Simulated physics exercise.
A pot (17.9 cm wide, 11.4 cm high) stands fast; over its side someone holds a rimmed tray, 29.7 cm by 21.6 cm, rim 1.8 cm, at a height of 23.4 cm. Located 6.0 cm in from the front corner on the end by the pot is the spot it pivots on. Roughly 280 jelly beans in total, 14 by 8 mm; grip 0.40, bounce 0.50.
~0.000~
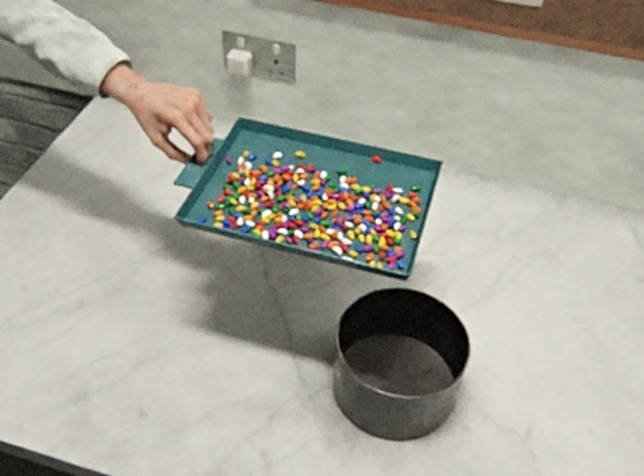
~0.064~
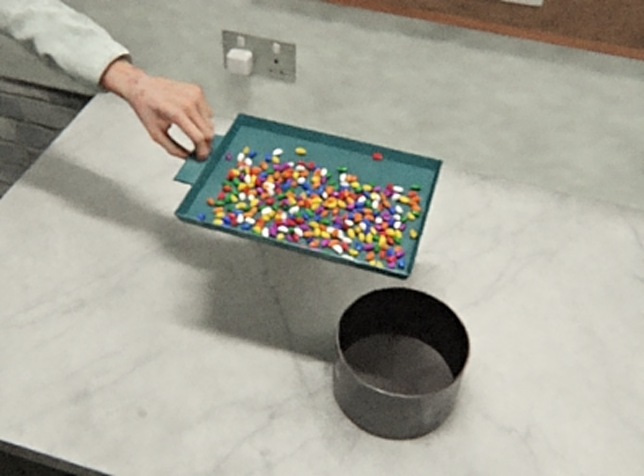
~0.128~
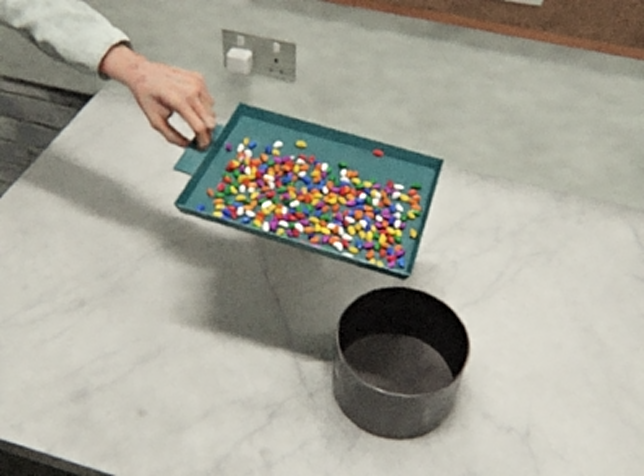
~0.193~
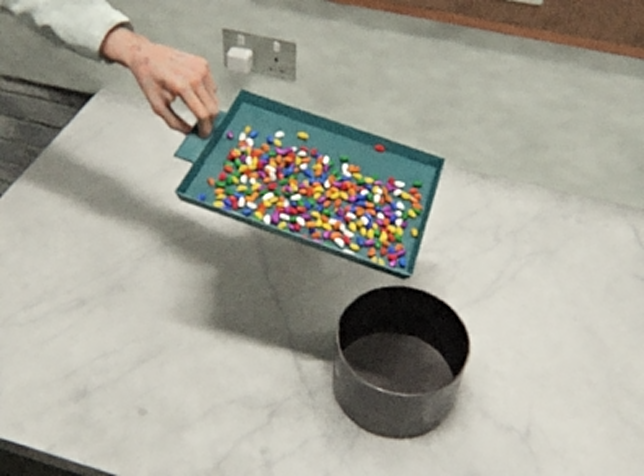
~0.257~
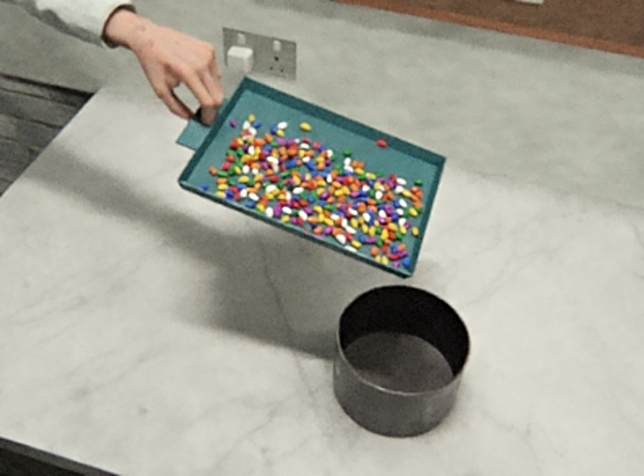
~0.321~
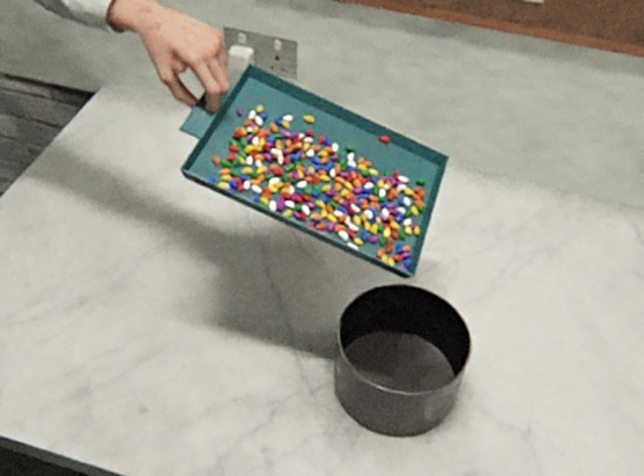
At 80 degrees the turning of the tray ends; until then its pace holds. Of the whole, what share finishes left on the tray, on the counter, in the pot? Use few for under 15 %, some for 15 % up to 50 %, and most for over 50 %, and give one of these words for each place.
Left on the tray: Few, counter: Some, pot: Most.
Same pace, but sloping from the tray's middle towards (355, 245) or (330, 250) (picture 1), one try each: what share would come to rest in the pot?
Roughly 100 per cent on the first try and 80 per cent on the second.
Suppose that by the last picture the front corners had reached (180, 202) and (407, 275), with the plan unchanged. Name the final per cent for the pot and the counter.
Pot 90, counter 10.
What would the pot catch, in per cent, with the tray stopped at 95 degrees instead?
Then about 65 per cent.
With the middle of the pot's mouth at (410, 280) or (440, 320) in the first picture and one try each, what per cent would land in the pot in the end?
Near 50 and 80 percent, one try each.
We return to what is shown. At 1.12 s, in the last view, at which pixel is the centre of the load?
The middle of the load should be near (429, 239) then.
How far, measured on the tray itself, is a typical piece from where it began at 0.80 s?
Around 9 centimetres.
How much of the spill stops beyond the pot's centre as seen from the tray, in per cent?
Roughly 80 per cent.
Then, at 0.80 s, tilt 47 degrees; the tray holds 100 %, the pot 0 %.
After 1.12 s, tilt 67 degrees; the tray holds 65 %, the pot 10 %.
After 1.54 s, tilt 80 degrees; the tray holds 15 %, the pot 50 %.
By 3.2 s all is still; tray 5 %, counter 35 %, pot 60 %.
